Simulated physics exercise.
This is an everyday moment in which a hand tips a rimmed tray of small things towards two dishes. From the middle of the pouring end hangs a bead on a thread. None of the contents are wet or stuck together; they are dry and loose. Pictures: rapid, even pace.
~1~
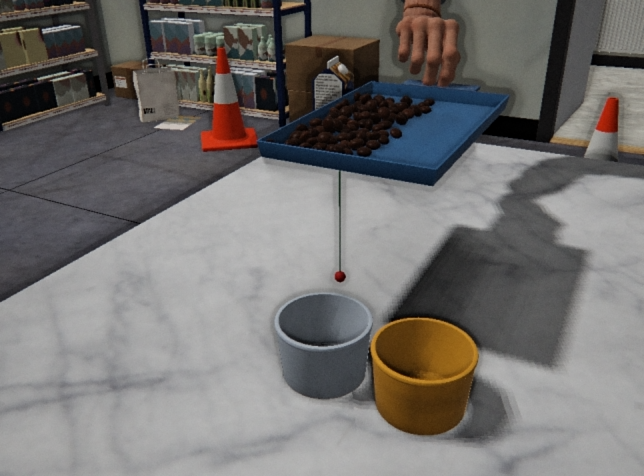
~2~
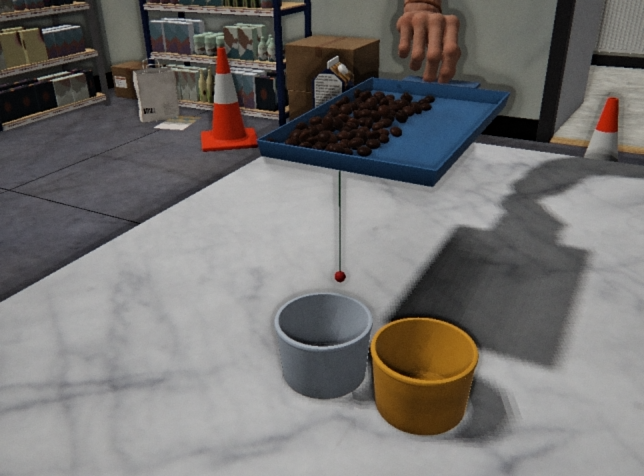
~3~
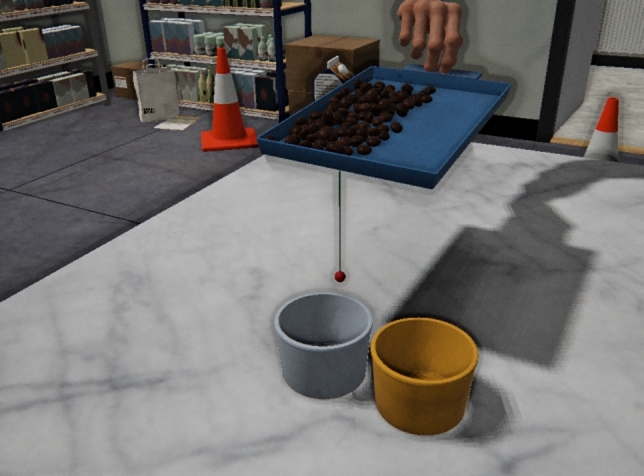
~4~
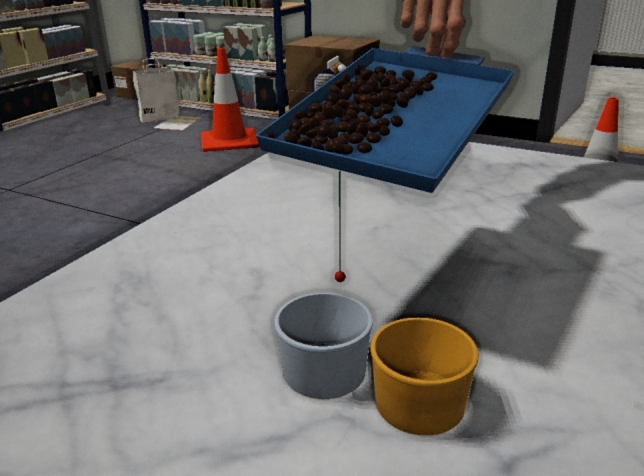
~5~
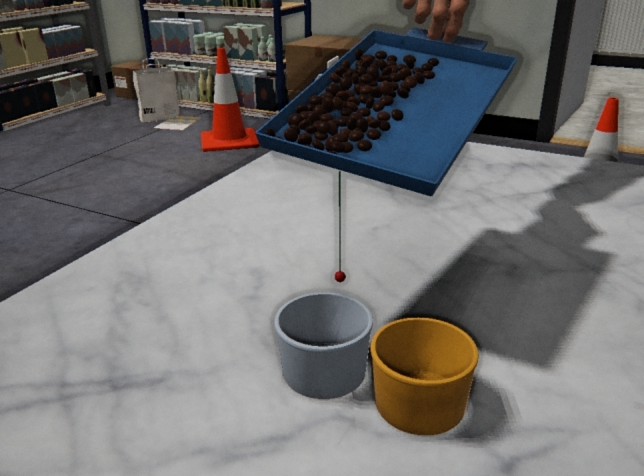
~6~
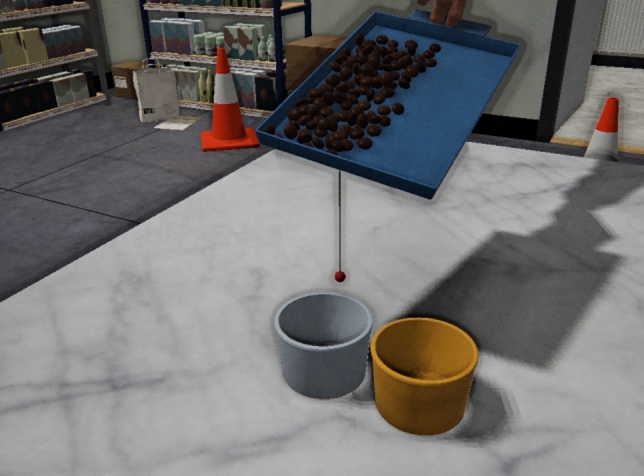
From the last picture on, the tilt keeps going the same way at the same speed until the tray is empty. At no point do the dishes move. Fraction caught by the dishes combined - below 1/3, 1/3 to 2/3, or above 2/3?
By the end the two dishes capture a fair share, a third to two thirds.
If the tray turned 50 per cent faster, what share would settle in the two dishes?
That works out at roughly 60 per cent.
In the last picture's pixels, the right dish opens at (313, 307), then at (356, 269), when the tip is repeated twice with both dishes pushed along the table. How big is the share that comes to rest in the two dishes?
The first position comes out at 0 per cent, the other at 0 per cent.
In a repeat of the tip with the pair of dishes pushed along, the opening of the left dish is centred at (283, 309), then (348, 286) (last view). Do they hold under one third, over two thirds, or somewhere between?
The earlier try, between a third and two thirds; the later try, in the middle band.
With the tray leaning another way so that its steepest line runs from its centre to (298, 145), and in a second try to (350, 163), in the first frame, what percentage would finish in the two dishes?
In order, 0 in a hundred and 50 in a hundred.
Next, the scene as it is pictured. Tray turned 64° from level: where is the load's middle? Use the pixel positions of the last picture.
Around (400, 161).
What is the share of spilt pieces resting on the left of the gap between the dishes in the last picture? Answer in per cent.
I'd put it at around 10 per cent.
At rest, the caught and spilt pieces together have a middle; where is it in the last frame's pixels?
Last view, resting centre - approx. (416, 381).
Soon, tray tipped steeply; most on the tray; a stray few in the right dish; about a quarter in the air.
A while on, tray tipped past a quarter turn; a small part on the tray; about half in the right dish; a small part in the left dish; about a quarter outside both; a small part in the air.
Towards the end, tray tipped past a quarter turn; about half in the right dish; a small part in the left dish; about half outside both; a stray few in the air.
Finally, tray tipped past a quarter turn; about half in the right dish; a small part in the left dish; about half outside both; a stray few in the air.
